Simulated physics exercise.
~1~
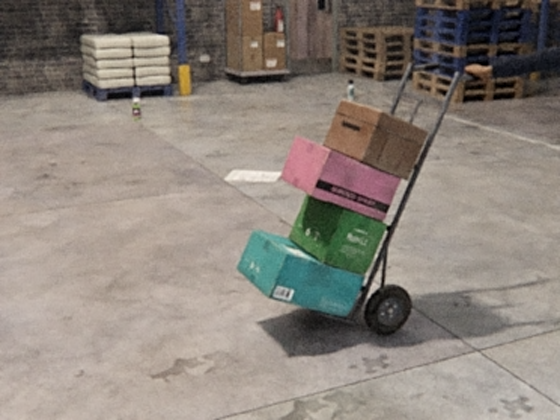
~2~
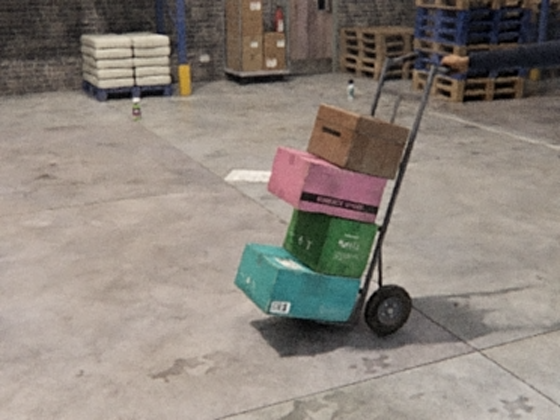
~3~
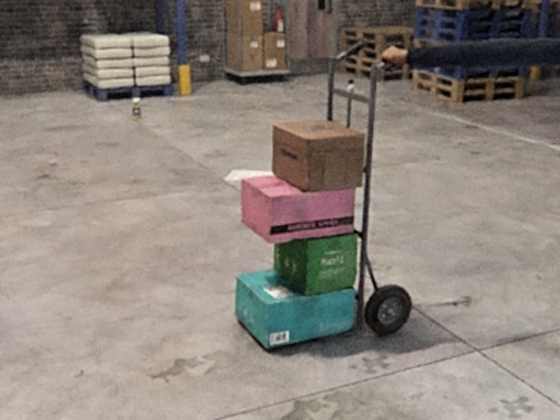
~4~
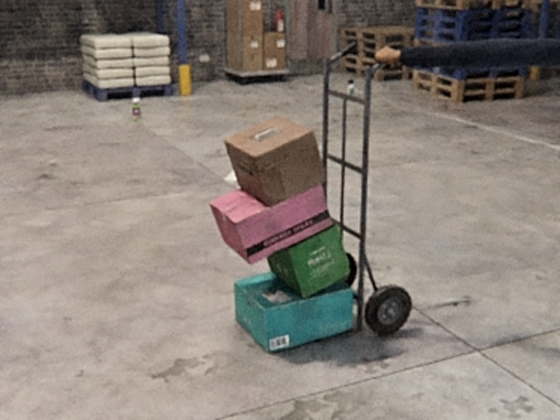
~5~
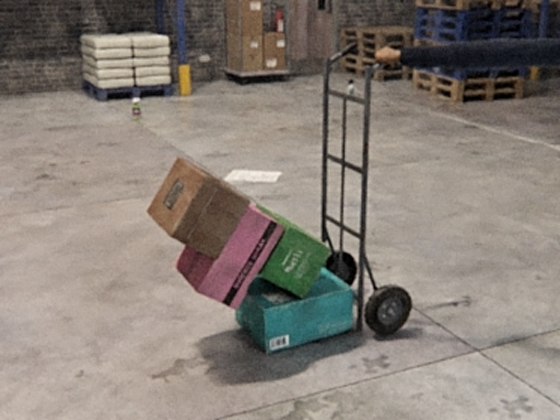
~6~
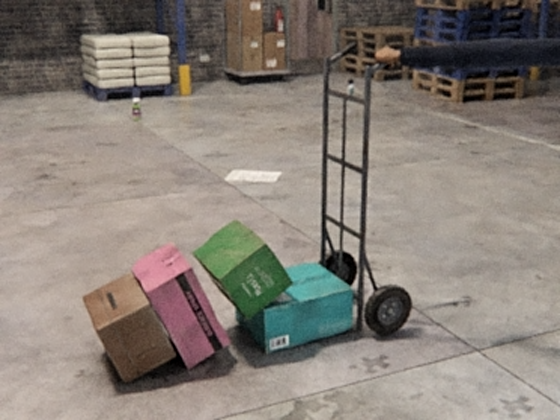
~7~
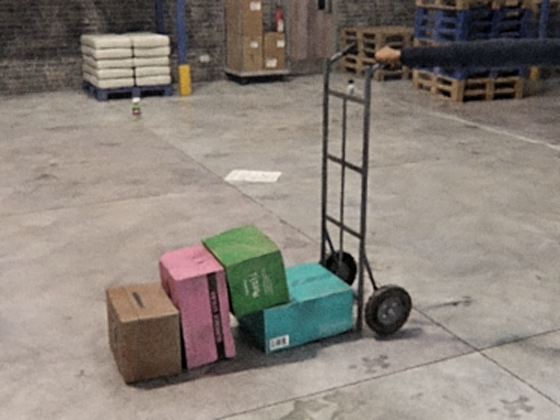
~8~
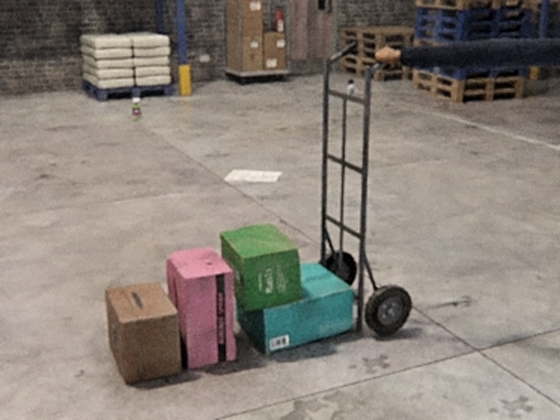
In a warehouse, a hand truck tips upright and its upper boxes topple left, two reaching the floor.
